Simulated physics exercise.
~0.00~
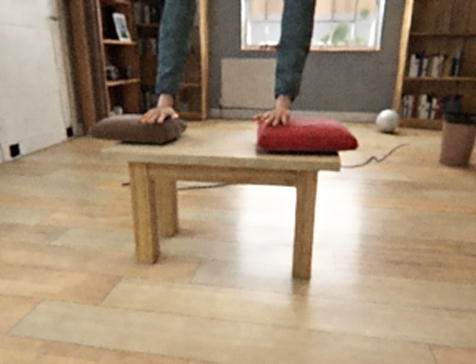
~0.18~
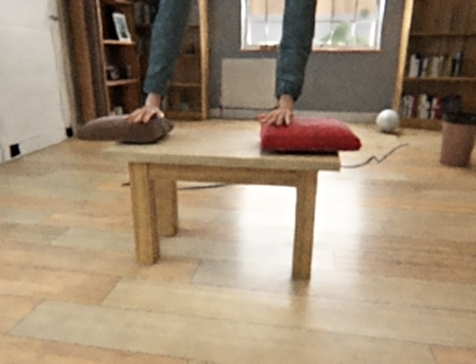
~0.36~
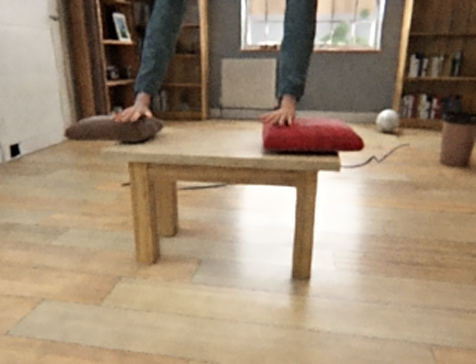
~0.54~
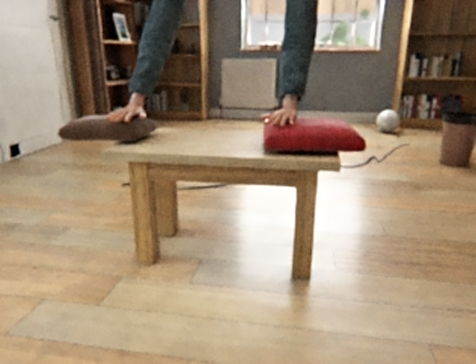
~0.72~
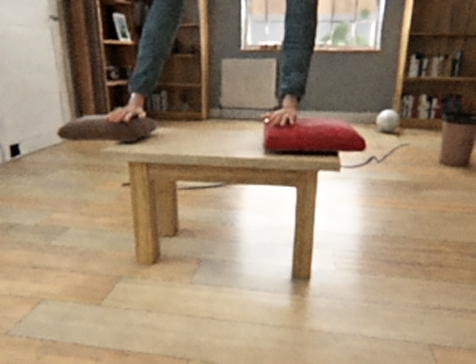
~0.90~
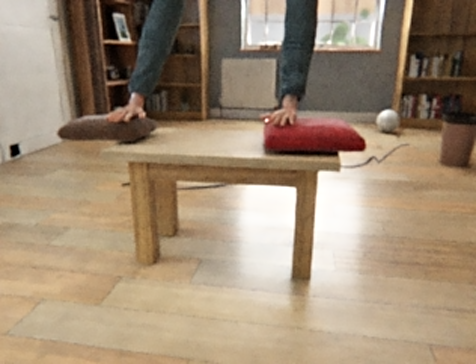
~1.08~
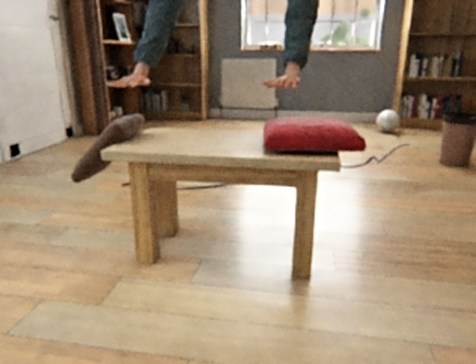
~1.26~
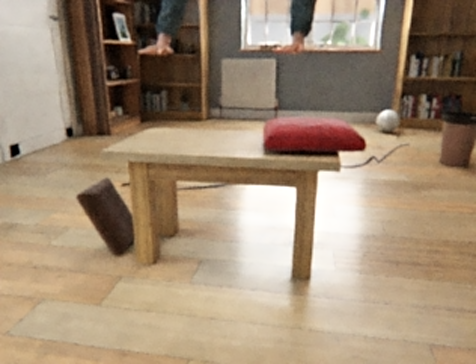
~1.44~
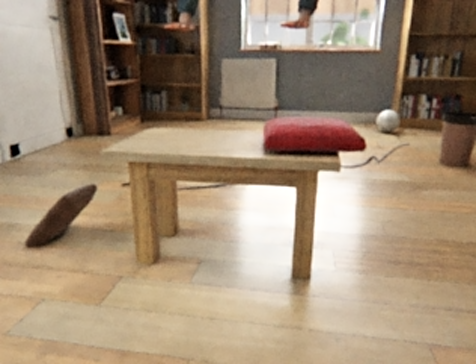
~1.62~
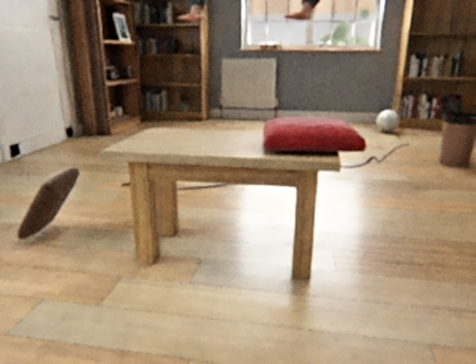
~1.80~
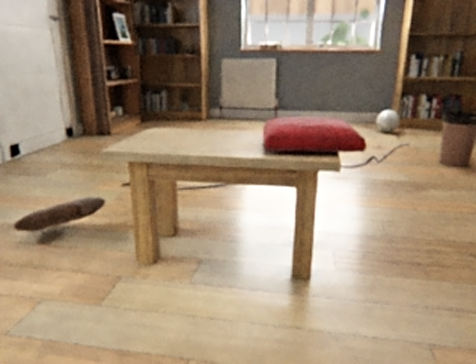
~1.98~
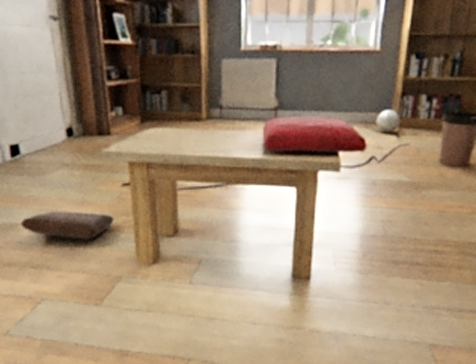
A soft brown bag rests over the left end of a short wooden table, with a red cushion at the right end, seen from a still, low viewpoint in a wood-floored room with bookshelves and a window behind. Two hands press on them as the bag slides a little farther left and the cushion shifts slightly right. The hands then lift off and draw back out of view. The bag tips over the edge, drops to the floor, and bounces and tumbles leftward. It settles flat on the floor left of the table, while the red cushion remains on top.
